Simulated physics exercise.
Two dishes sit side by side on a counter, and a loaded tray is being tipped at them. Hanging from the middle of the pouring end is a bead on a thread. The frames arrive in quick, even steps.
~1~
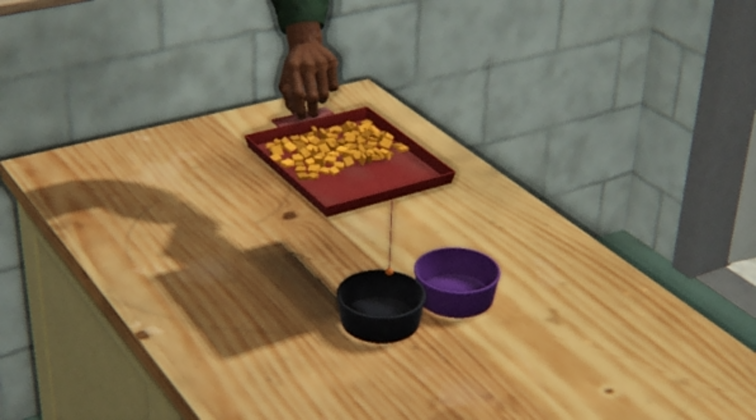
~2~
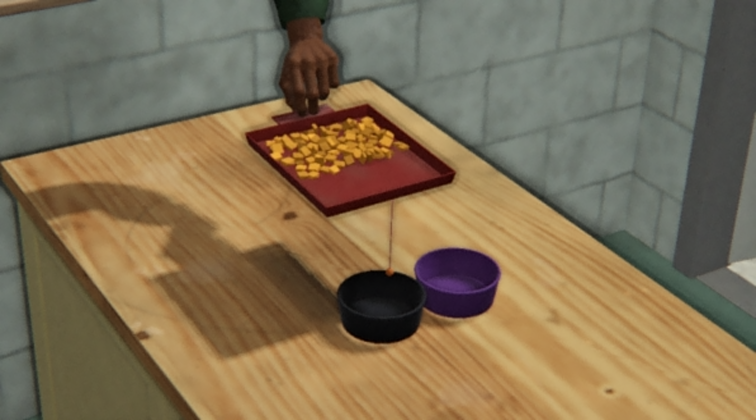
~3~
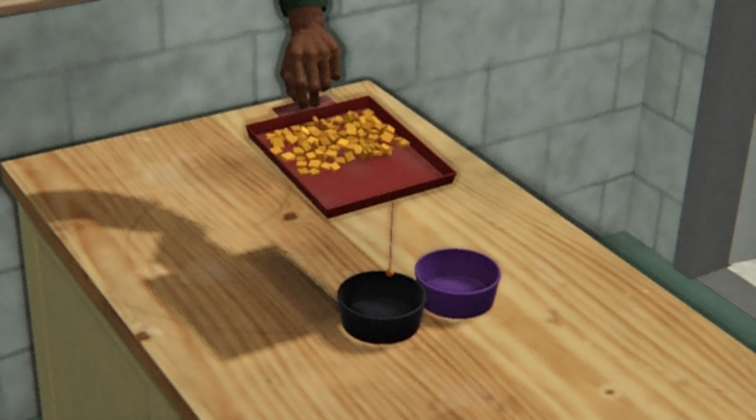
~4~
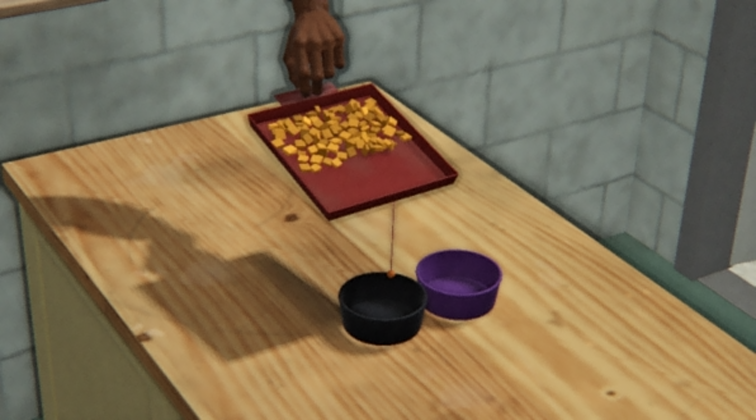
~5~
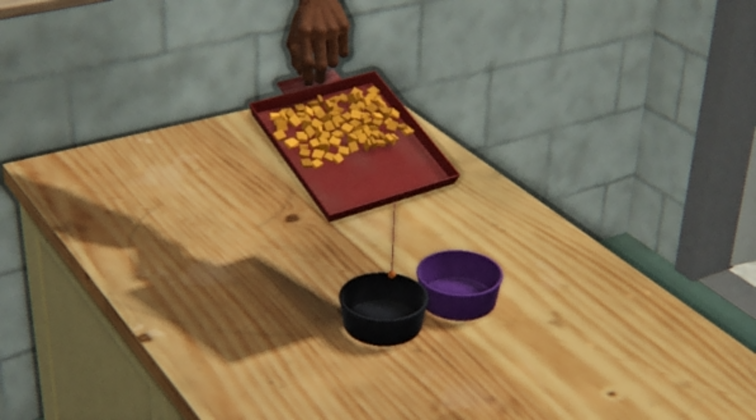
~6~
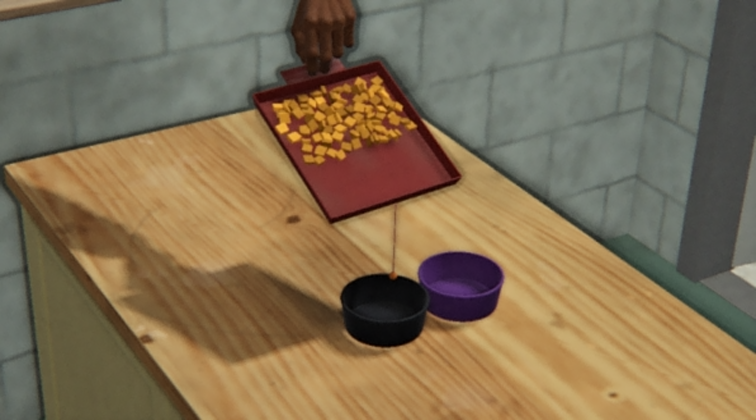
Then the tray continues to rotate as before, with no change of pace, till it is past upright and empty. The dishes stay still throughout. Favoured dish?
The greater part will fall into the left dish.
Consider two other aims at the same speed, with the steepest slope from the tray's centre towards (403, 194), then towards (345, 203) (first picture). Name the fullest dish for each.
Well, the dish on the right side comes out on top first, and then the dish on the left side does.
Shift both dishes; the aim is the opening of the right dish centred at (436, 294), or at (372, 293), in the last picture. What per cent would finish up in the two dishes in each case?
Estimates in order: 90 percent, 40 percent.
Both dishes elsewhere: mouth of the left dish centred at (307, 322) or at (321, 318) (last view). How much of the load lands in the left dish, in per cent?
You'd get 10 in a hundred the first time and 30 in a hundred the second.
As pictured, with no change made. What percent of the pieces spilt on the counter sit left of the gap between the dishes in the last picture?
Close to 70 per cent.
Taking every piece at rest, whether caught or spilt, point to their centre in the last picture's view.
At about (392, 336), give or take.
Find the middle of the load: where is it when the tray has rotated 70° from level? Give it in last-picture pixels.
Mark it at roughly (386, 205) in the final frame.
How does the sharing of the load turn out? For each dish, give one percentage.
Per hundred pieces: Left dish roughly 40, right dish roughly 0.
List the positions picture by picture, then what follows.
Corners of the pouring end at (327, 205) and (452, 171), level; middle of the load at (342, 150), small crackers; left dish at (404, 326); right dish at (480, 301); bead on its thread at (389, 272), in the first picture.
Corners of the pouring end at (328, 205) and (452, 171), level; middle of the load at (342, 148), in the second picture.
Corners of the pouring end at (328, 207) and (453, 172), tipped barely, lowest at the left corner; middle of the load at (343, 143), in the third picture.
Corners of the pouring end at (330, 210) and (455, 173), tipped a little, lowest at the left corner; middle of the load at (345, 136), in the fourth picture.
Corners of the pouring end at (331, 212) and (456, 174), tipped clearly, lowest at the left corner; middle of the load at (347, 128), in the fifth picture.
Corners of the pouring end at (333, 215) and (458, 175), tipped clearly, lowest at the left corner; middle of the load at (350, 122); left dish at (408, 330); right dish at (484, 305), in the sixth picture.
Soon after the last picture, tray tipped steeply; most on the tray; about a quarter in the air.
A little later, tray tipped past a quarter turn; about a third on the tray; about a quarter in the left dish; a small part in the right dish; about a third outside both; a small part in the air.
Later still, tray tipped past a quarter turn; about a third in the left dish; a small part in the right dish; about half outside both.
At rest, tray tipped past a quarter turn; about a third in the left dish; a small part in the right dish; about half outside both.
